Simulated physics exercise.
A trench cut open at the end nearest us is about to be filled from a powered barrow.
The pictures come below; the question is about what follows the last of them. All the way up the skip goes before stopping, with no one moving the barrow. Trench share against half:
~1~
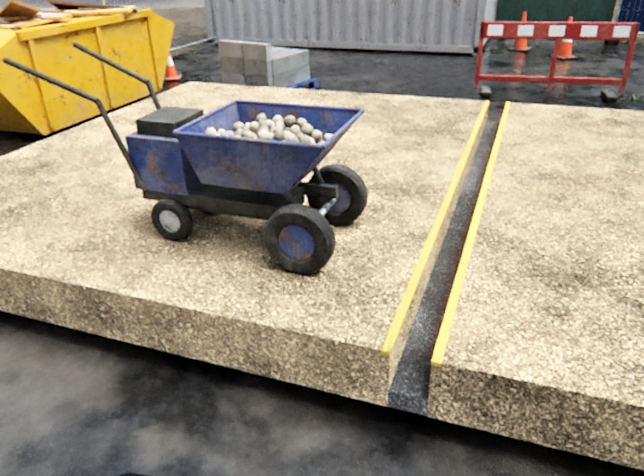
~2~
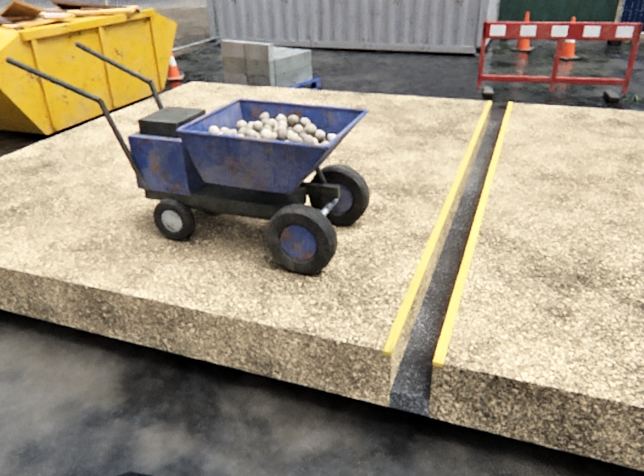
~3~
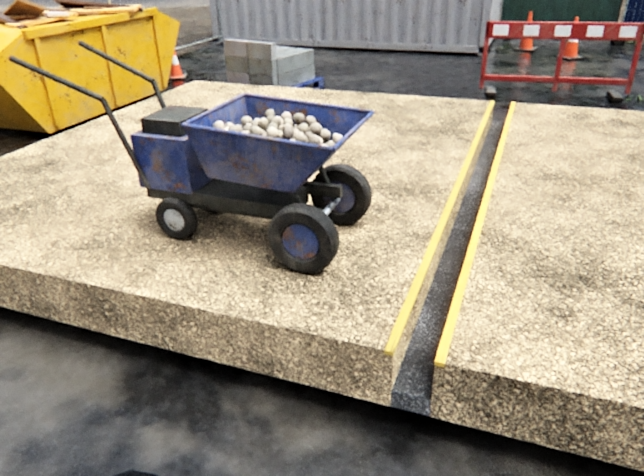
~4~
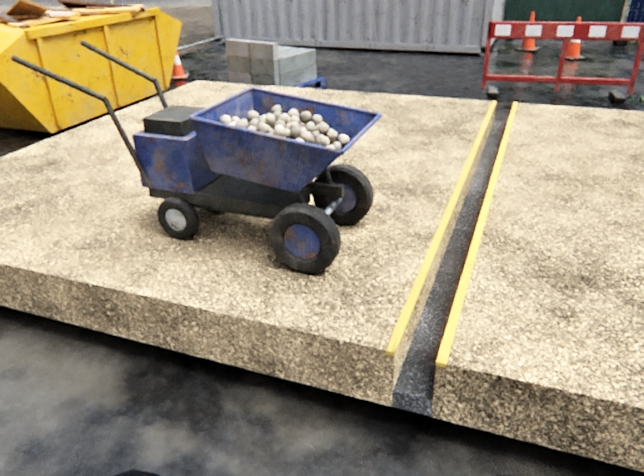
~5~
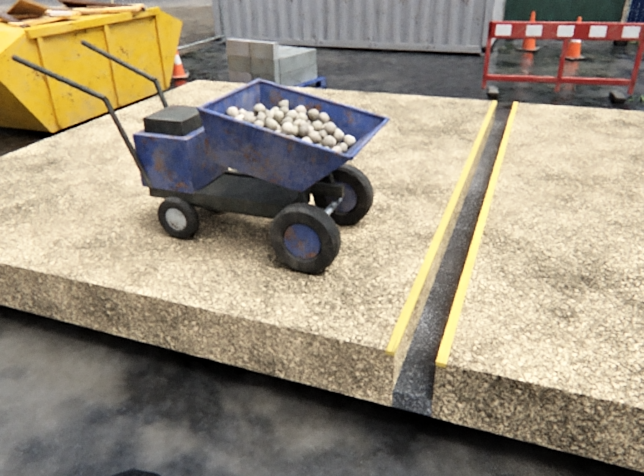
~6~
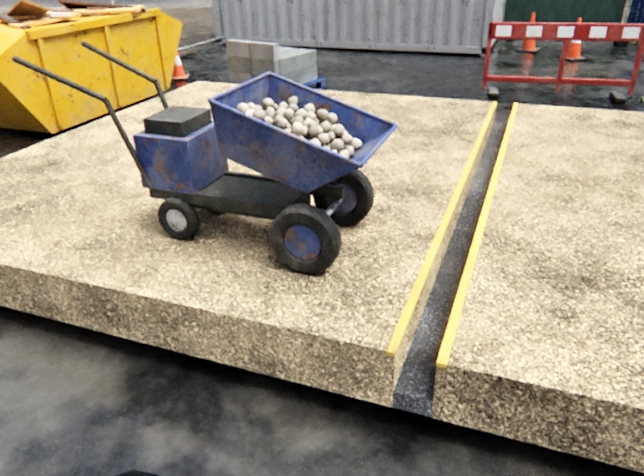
The share in the trench is above half.
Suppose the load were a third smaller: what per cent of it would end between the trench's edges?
About 80 %.
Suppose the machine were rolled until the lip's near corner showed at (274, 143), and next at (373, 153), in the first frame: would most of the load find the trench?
Result A - a minority; result B - a minority.
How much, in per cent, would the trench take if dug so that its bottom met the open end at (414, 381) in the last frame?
Around 50 percent.
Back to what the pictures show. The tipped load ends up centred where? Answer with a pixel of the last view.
The centre comes to rest near (447, 277).
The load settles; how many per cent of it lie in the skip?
Around 10 in a hundred.
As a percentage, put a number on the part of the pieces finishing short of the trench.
I'd say around 5 per cent of the load.
Soon after the last picture, skip tipped steeply; all in the skip.
A little later, skip tipped right over; about two thirds in the skip; a stray few short of the trench; about a quarter in or heaped over the trench; a stray few beyond it; a stray few falling.
Later still, skip tipped right over; a small part in the skip; a small part short of the trench; about two thirds in or heaped over the trench; a small part beyond it.
At rest, skip tipped right over; a small part in the skip; a small part short of the trench; about two thirds in or heaped over the trench; a small part beyond it.
